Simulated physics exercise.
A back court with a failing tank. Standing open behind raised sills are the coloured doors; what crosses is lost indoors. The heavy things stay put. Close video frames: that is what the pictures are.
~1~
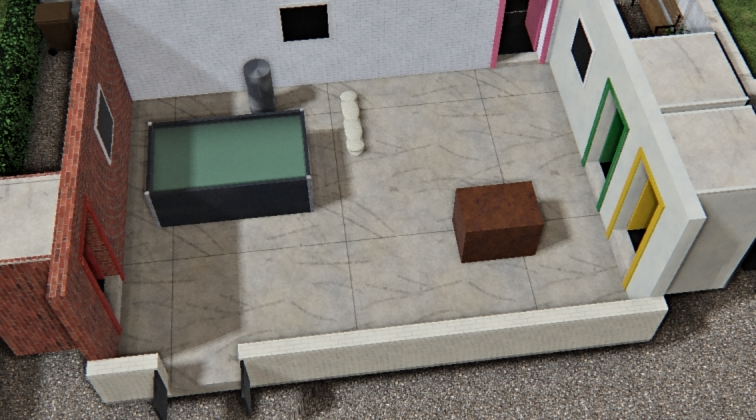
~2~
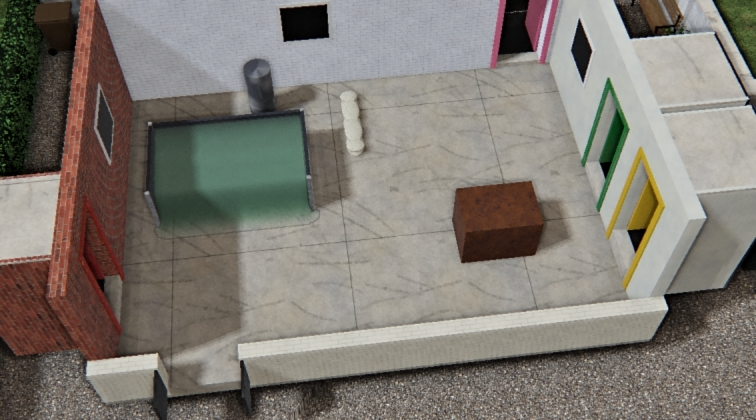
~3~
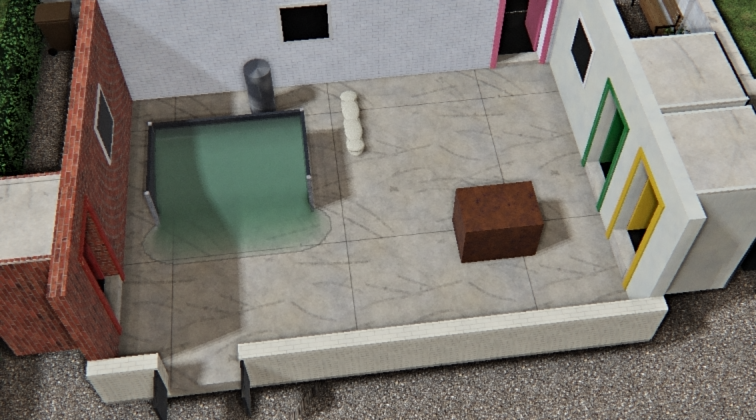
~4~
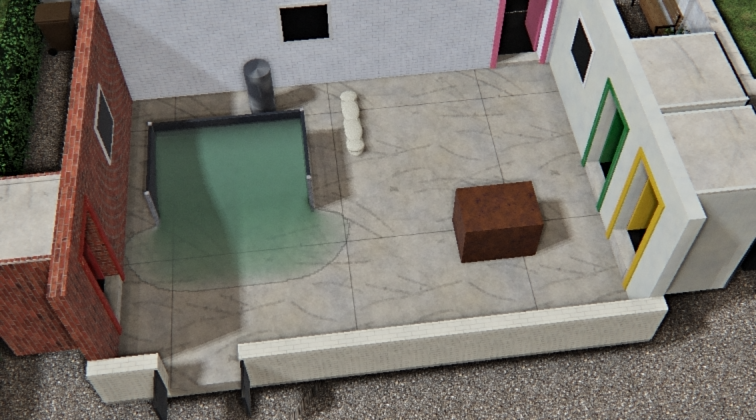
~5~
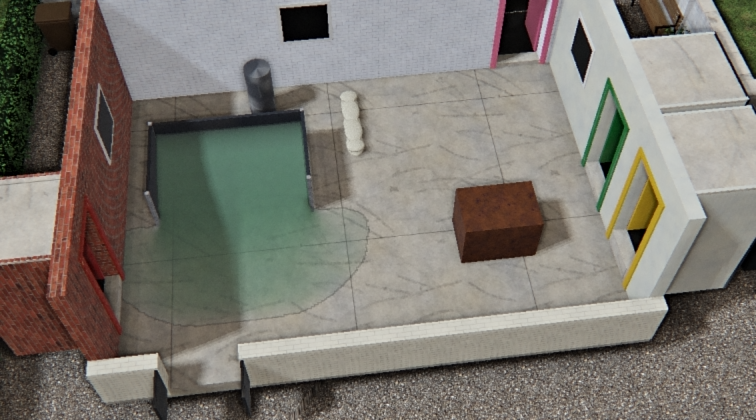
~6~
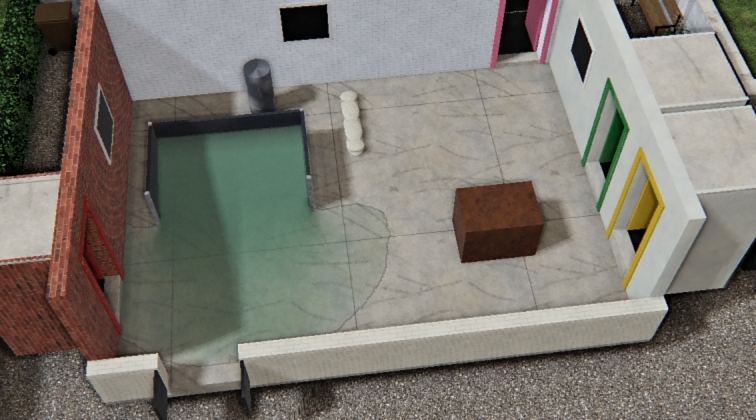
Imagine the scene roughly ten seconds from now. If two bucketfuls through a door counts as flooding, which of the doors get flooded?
The green door does not get flooded; the yellow door does not get flooded; the red door does not get flooded; the pink door does not get flooded.
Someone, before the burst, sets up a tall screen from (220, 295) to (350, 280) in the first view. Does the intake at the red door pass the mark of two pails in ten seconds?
Note: Red door crosses the threshold.
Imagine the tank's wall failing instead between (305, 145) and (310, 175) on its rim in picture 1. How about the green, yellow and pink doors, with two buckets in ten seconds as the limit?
So green crosses the limit, yellow remains below the limit and pink crosses the limit.
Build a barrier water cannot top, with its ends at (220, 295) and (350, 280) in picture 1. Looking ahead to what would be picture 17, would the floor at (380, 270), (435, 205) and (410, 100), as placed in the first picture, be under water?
Taking the points in order, they are inundated, inundated and high and dry.
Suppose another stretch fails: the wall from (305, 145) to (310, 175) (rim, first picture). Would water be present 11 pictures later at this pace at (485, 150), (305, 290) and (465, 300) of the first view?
Submerged, unwetted, submerged.
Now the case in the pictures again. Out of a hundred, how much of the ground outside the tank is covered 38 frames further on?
About 75 in a hundred.
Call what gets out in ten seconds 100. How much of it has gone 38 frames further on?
I'd estimate close to 90 per cent.
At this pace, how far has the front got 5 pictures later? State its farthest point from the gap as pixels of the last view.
Close to (446, 342).
A moment on, water covers 30 % of the floor; the green door not reached, the yellow door not reached, the red door wet at the sill, nothing in, the pink door not reached.
Next, water covers 35 % of the floor; the green door not reached, the yellow door not reached, the red door wet at the sill, nothing in, the pink door not reached.
Then, water covers 45 % of the floor; the green door not reached, the yellow door wet at the sill, nothing in, the red door wet at the sill, nothing in, the pink door not reached.
Later, water covers 75 % of the floor; the green door wet at the sill, nothing in, the yellow door wet at the sill, nothing in, the red door wet at the sill, nothing in, the pink door wet at the sill, nothing in.
In the end, water covers 90 % of the floor; the green door wet at the sill, nothing in, the yellow door wet at the sill, nothing in, the red door wet at the sill, nothing in, the pink door wet at the sill, nothing in.
